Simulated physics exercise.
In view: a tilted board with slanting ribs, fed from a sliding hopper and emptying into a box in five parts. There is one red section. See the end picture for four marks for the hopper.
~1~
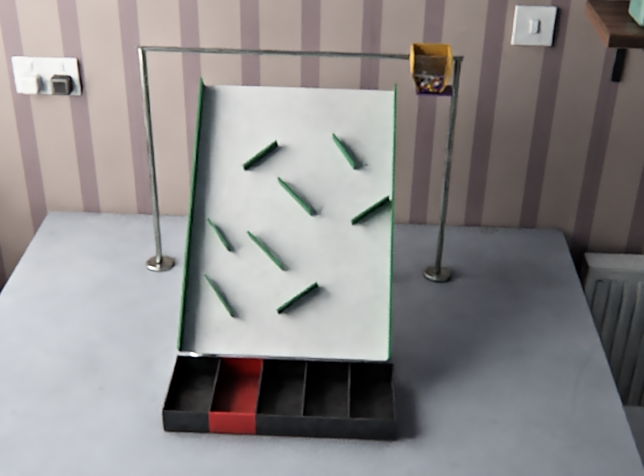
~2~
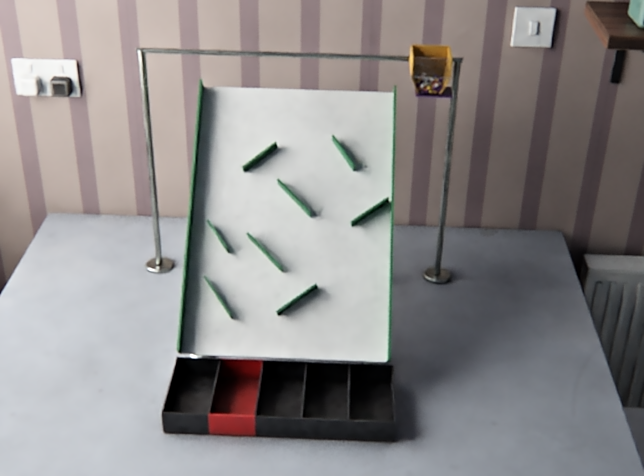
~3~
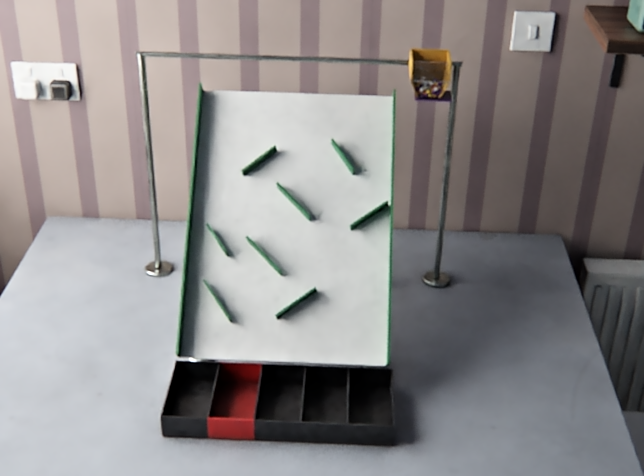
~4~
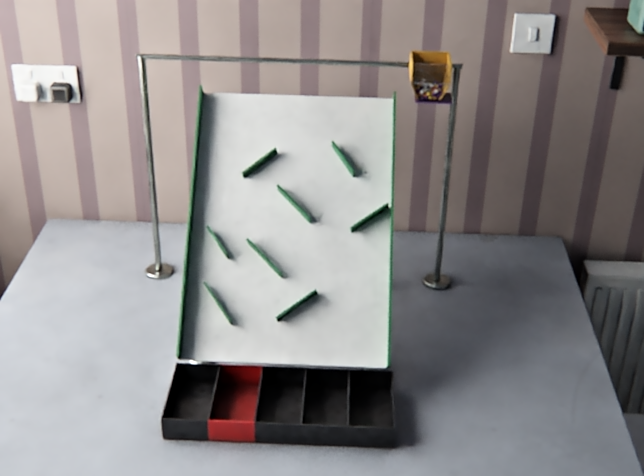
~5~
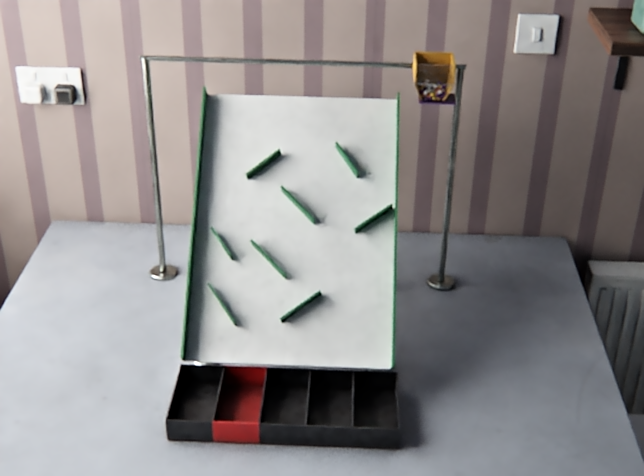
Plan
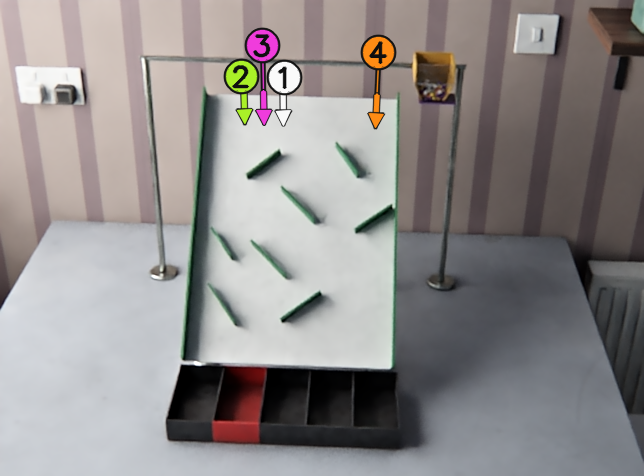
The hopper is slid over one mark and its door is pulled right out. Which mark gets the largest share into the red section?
Take 4.
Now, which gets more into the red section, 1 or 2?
That would be 2.
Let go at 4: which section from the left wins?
The second.
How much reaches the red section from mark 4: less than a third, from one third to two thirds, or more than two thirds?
Mark 4 gives from one third to two thirds.
On the marked copy, mark 1 meets the board at (283, 120); mark 2 meets the board at (244, 118); mark 3 meets the board at (264, 119); mark 4 meets the board at (375, 122).
With 1, a small share in the red section, close to two thirds in other sections, close to a quarter outside the box.
With 2, close to a quarter in the red section, close to half in other sections, close to a quarter outside the box.
With 3, a small share in the red section, close to half in other sections, close to a quarter outside the box.
With 4, close to half in the red section, close to a third in other sections, a small share outside the box.
